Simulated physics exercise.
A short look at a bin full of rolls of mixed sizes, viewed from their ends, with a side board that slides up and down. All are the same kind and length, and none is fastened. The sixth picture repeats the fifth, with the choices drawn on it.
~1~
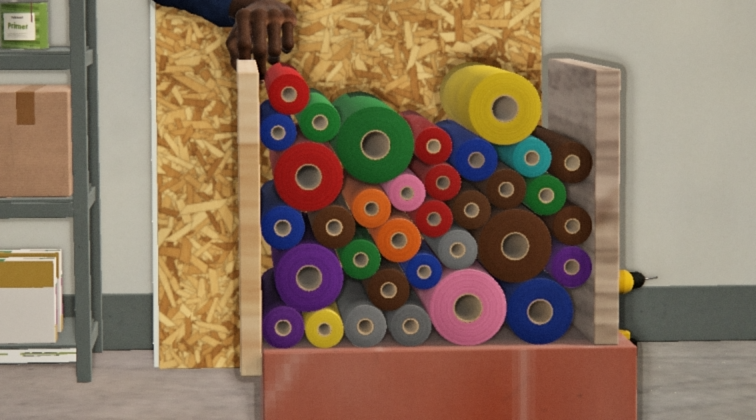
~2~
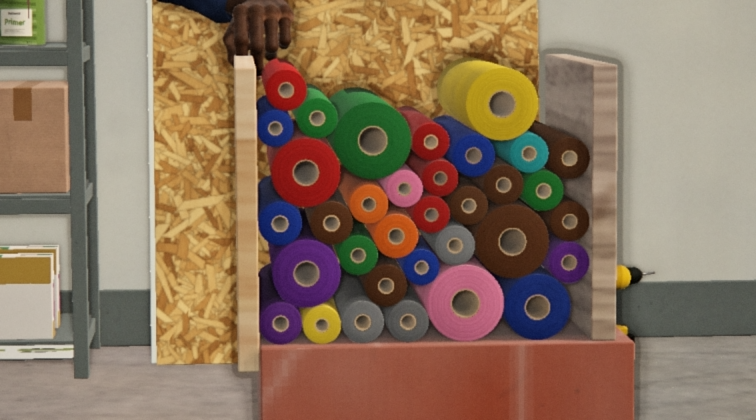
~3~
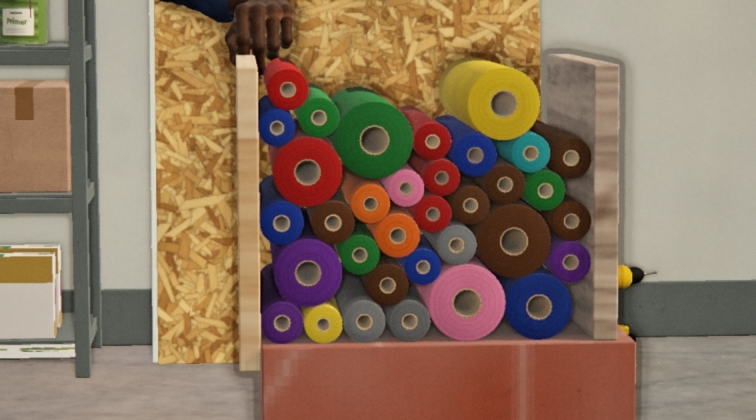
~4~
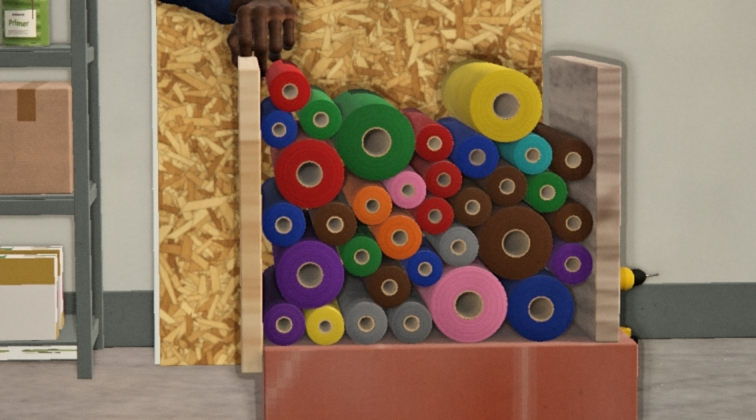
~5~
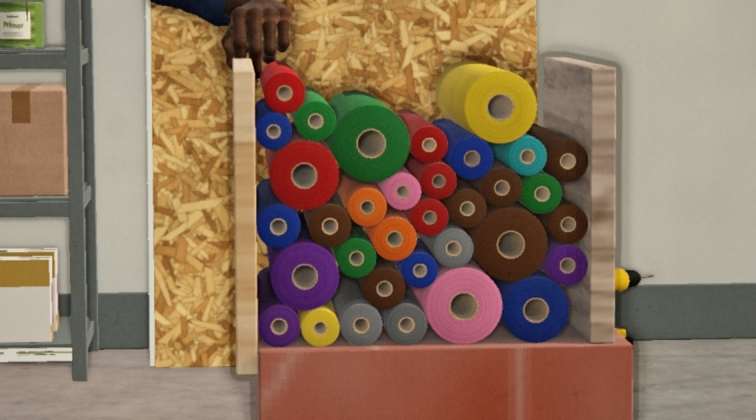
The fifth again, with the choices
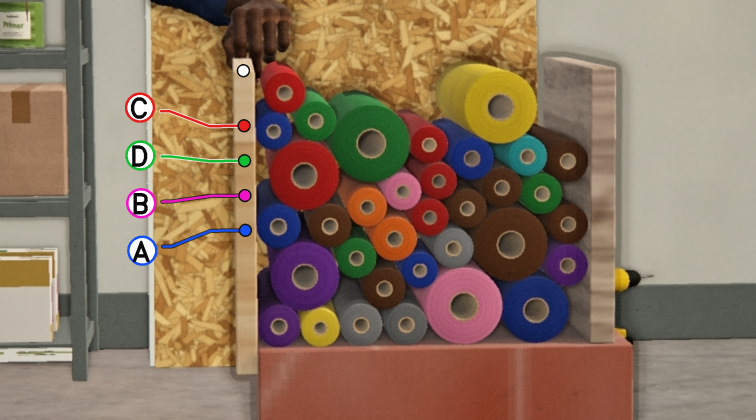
In a storage room, a hand rested atop the left board of a bin stacked with colourful rolls of mixed sizes, and nothing moved except for a slight shake of the whole view.
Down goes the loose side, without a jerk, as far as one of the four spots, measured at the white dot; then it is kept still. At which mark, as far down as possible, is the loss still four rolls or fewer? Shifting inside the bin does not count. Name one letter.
The answer is mark A.
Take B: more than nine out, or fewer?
At B, fewer than nine.
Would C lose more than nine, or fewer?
Fewer than nine.
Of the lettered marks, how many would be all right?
The number is four.
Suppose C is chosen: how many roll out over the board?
It comes to none.
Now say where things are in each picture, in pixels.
The first picture shows a brown roll (572, 225); a red roll (442, 183); a turquoise roll (531, 158).
The second picture shows a turquoise roll (528, 153); side board (246, 200).
The third picture shows a purple roll (282, 323); a blue roll (539, 306).
The fourth picture shows a blue roll (283, 225).
The fifth picture shows a brown roll (568, 224); a red roll (438, 181); a turquoise roll (527, 156).
On the copy, A at (245, 230); B at (245, 196); C at (244, 126); D at (244, 161); the white dot at (243, 71).
On A. First, top of the board (255, 142).
Then, top of the board (256, 226).
Finally, top of the board (256, 229), two out over the board.
By contrast, B two out over the board; C none out over the board; D none out over the board.
